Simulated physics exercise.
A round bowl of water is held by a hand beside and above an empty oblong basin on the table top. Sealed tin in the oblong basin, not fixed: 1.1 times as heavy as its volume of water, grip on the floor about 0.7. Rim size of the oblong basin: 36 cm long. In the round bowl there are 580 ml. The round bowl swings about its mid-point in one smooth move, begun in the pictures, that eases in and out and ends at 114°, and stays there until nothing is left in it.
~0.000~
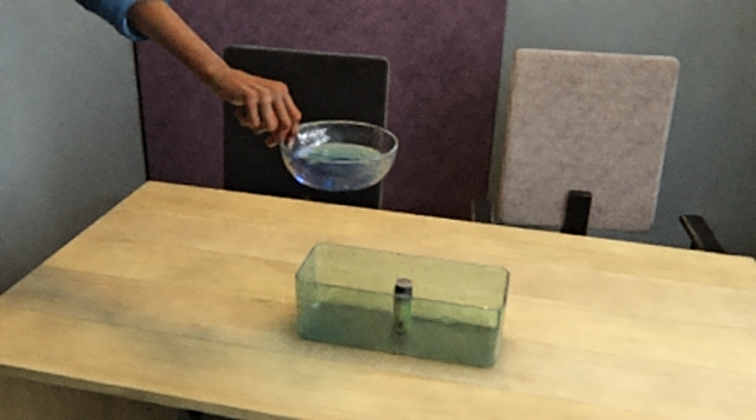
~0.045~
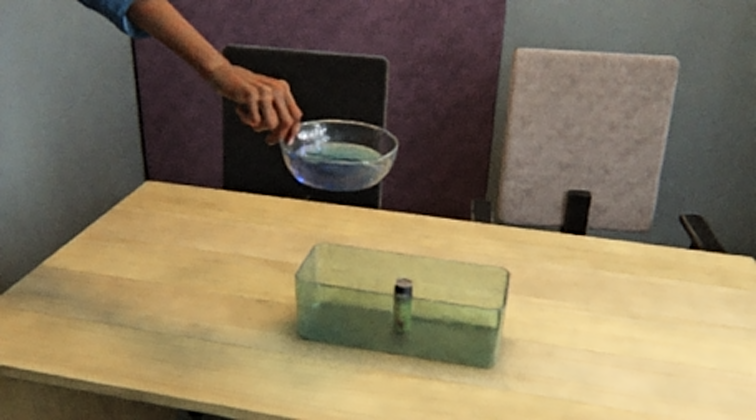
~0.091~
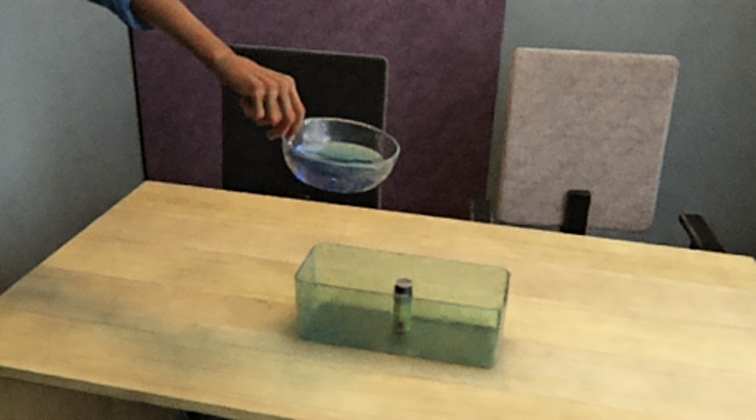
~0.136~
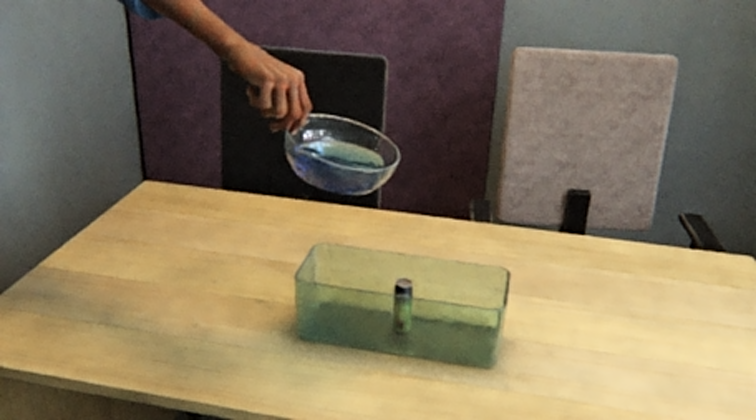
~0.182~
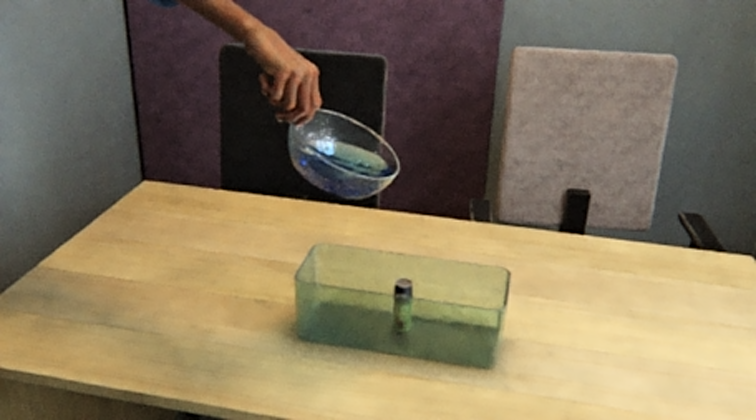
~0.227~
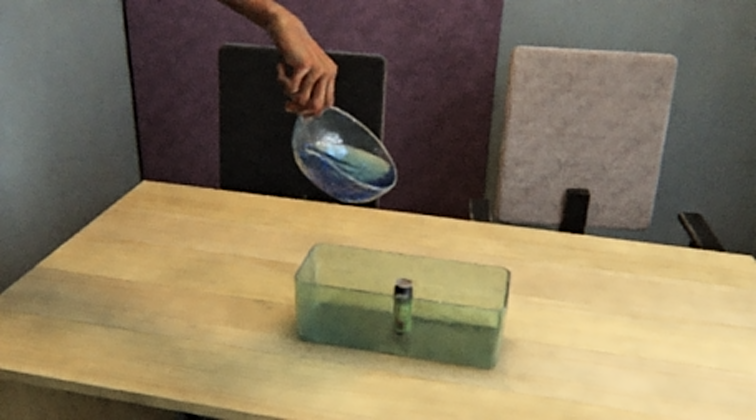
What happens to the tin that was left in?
It stays on its base.
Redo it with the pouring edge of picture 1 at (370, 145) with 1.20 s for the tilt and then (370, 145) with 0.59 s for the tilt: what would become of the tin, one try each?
Run one: It does not tip. Run two: It tumbles.
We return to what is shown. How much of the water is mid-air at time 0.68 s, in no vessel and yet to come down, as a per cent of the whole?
About 7 percent.
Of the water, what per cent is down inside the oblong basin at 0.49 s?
At that time the basin holds about 40 per cent of the liquid.
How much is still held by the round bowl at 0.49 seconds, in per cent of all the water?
I'd estimate some 1 % remains.
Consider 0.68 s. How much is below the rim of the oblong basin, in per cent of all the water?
Near 94 in a hundred.
By 0.49 s the tilt is 105° and 1 per cent is still to pour; the tin stands where it began.
By 0.68 s the tilt is 114° and 0 per cent is still to pour; the tin stands where it began.
By 0.87 s the tilt is 114° and 0 per cent is still to pour; the tin stands where it began.
By 1.09 s the tilt is 114° and 0 per cent is still to pour; the tin stands where it began.
At rest the tin stands where it began.
